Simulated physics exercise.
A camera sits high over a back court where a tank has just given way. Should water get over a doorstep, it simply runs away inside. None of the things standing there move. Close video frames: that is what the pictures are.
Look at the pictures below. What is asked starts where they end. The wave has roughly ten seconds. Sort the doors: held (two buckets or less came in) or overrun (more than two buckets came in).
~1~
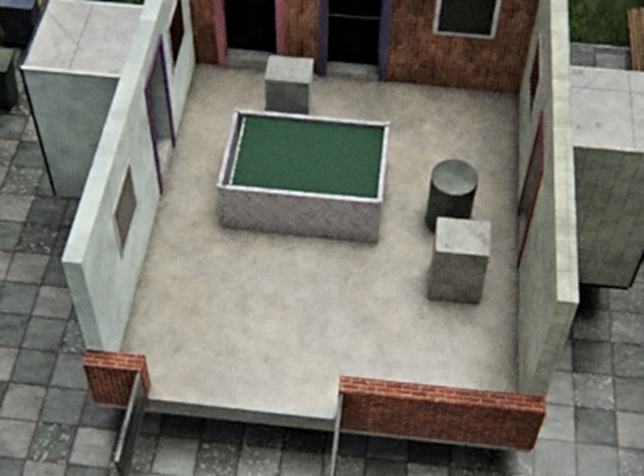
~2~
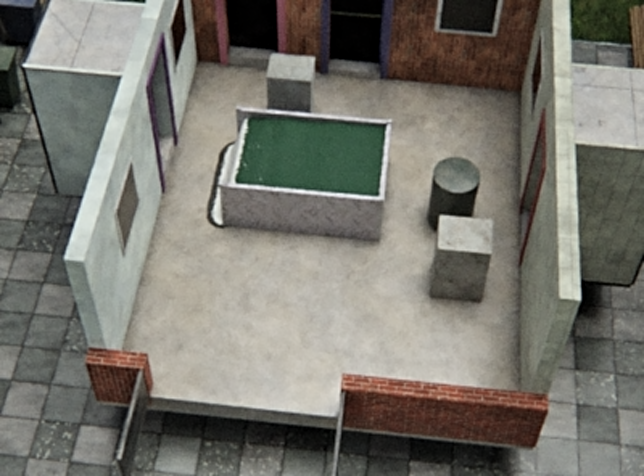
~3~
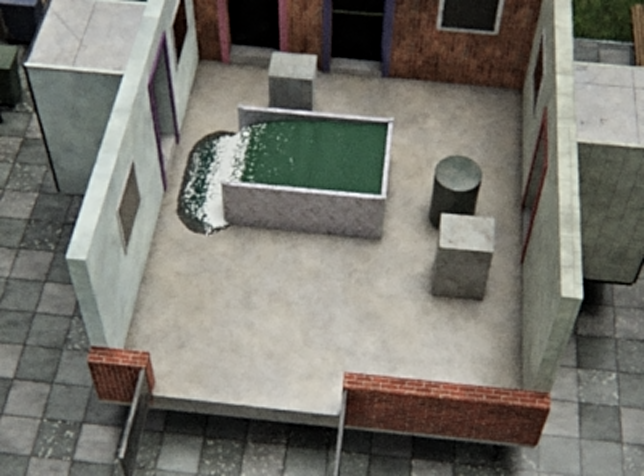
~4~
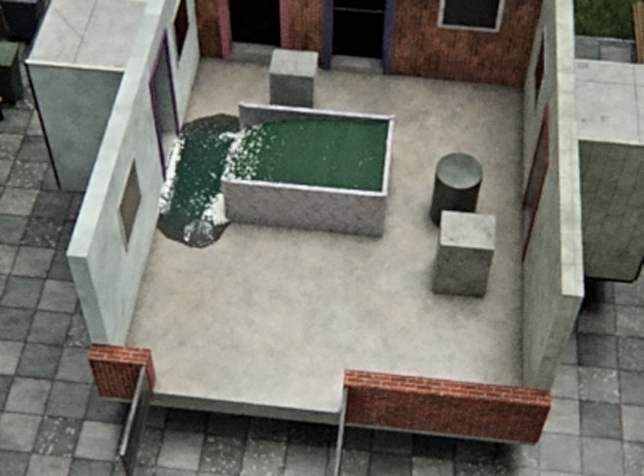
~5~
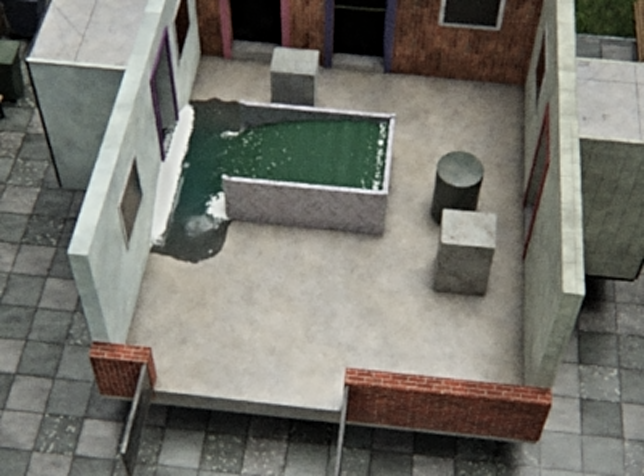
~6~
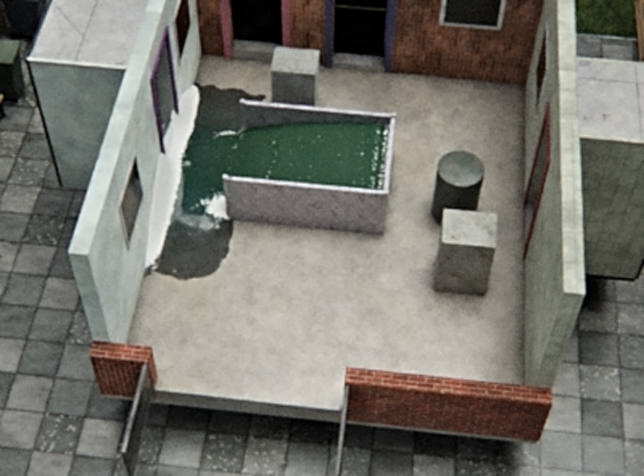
Sorted: Blue door held, pink door overrun, purple door overrun, red door held.
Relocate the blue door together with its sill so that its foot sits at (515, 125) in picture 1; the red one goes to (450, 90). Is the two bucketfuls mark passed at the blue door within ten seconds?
As far as I can tell, the blue door comes in higher.
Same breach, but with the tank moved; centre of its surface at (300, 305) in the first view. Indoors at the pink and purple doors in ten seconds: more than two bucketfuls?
Result: Pink tops the limit; purple stays inside the limit.
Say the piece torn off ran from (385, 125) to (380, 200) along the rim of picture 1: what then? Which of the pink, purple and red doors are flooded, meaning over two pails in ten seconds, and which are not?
Result - pink door: Within bounds; purple door: Within bounds; red door: Beyond the limit.
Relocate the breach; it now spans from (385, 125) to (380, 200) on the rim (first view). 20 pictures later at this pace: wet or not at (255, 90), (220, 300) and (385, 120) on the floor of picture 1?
Submerged, unwetted, submerged.
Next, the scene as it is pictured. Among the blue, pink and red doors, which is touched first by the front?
If you ask me, it's the pink one.
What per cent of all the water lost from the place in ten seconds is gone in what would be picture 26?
About 60 per cent.
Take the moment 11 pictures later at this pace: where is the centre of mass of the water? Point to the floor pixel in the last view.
Point: (242, 180).
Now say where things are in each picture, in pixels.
In the first picture, still water in the tank at (306, 158).
In the second picture, water pours out at (234, 174) and has run to a hidden place.
In the third picture, water pours out at (236, 174) and has run to (217, 135).
In the fourth picture, the front is at (170, 234), out from the gap at (237, 172).
In the fifth picture, the front is at (152, 247), out from the gap at (238, 171).
In the sixth picture, water pours out at (239, 171) and has run to (145, 272).
A moment on, water covers 20 % of the floor; the blue door not reached, the pink door wet at the sill, nothing in, the purple door far over two buckets in, the red door not reached.
Next, water covers 35 % of the floor; the blue door wet at the sill, nothing in, the pink door under two buckets in, the purple door far over two buckets in, the red door not reached.
Then, water covers 60 % of the floor; the blue door wet at the sill, nothing in, the pink door over two buckets in, the purple door far over two buckets in, the red door not reached.
Later, water covers 75 % of the floor; the blue door wet at the sill, nothing in, the pink door over two buckets in, the purple door far over two buckets in, the red door wet at the sill, nothing in.
In the end, water covers 90 % of the floor; the blue door wet at the sill, nothing in, the pink door over two buckets in, the purple door far over two buckets in, the red door wet at the sill, nothing in.
